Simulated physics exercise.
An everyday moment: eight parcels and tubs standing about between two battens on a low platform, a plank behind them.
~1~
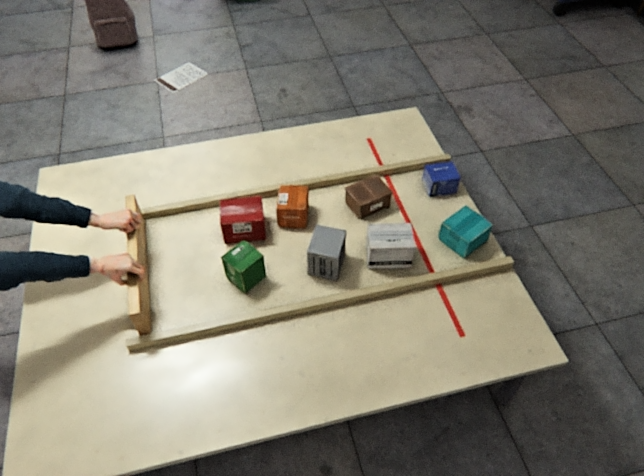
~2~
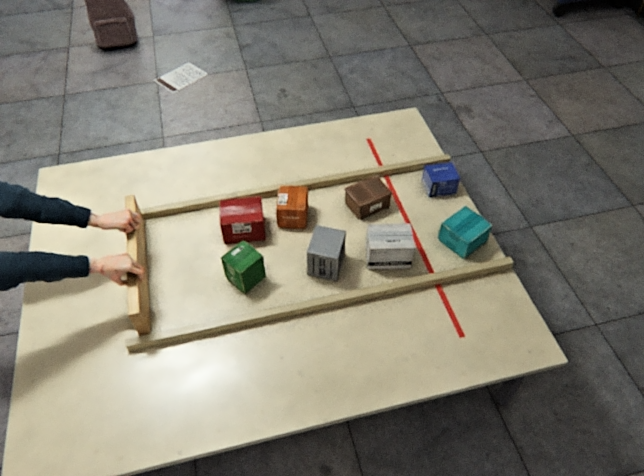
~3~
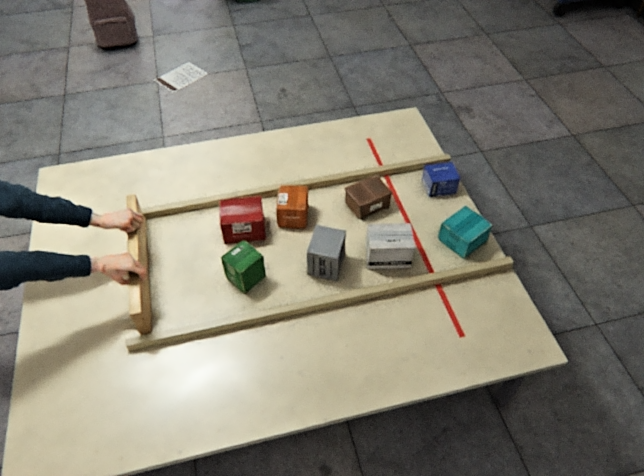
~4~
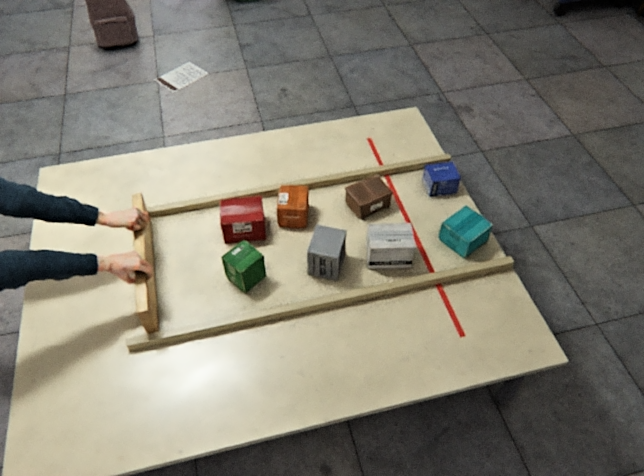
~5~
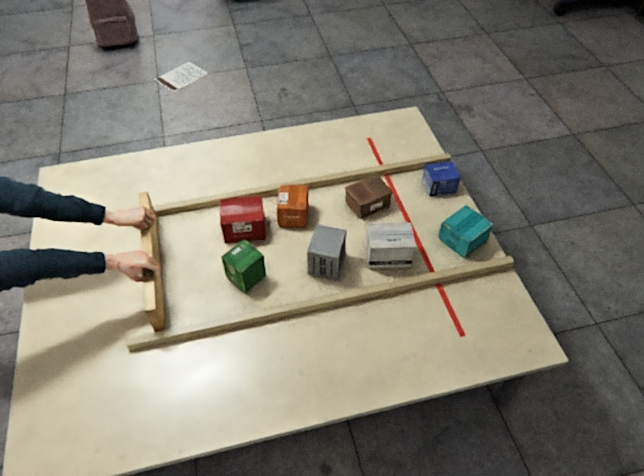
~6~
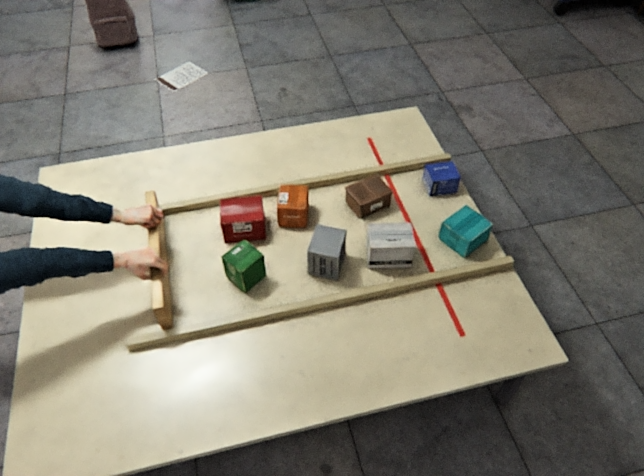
A wooden plank, held by two hands at the left, stayed nearly still at first, then slid slightly right between two battens toward eight colourful boxes, which all stayed where they were.
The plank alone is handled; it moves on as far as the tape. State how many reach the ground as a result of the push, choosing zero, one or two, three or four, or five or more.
Three or four reach the ground.
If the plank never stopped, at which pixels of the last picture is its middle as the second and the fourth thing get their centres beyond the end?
At roughly (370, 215), then roughly (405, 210).
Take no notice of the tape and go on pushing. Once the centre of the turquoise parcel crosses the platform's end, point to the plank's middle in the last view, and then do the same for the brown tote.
First it's close to (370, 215), next close to (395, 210).
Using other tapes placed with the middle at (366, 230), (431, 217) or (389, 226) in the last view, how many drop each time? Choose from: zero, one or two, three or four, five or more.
Result per tape, in order - 1 or 2 / five or over / either one or two.
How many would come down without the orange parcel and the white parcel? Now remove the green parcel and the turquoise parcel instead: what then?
First try 2, second try 2.
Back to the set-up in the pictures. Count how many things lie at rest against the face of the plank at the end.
2.
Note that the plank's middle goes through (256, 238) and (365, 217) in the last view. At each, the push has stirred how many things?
Counting first: 3, next 8.
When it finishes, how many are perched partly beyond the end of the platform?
The answer comes to 0.
A little later, none off yet; blue box at rest near (441, 179); turquoise parcel at rest near (465, 231); brown tote at rest near (368, 197).
Next, none off yet; blue box at rest near (441, 179); turquoise parcel at rest near (465, 231); brown tote shifted about its own width near (407, 193).
When it is over, the number that fall off is three or four; down, white parcel, brown tote, turquoise parcel and blue box.
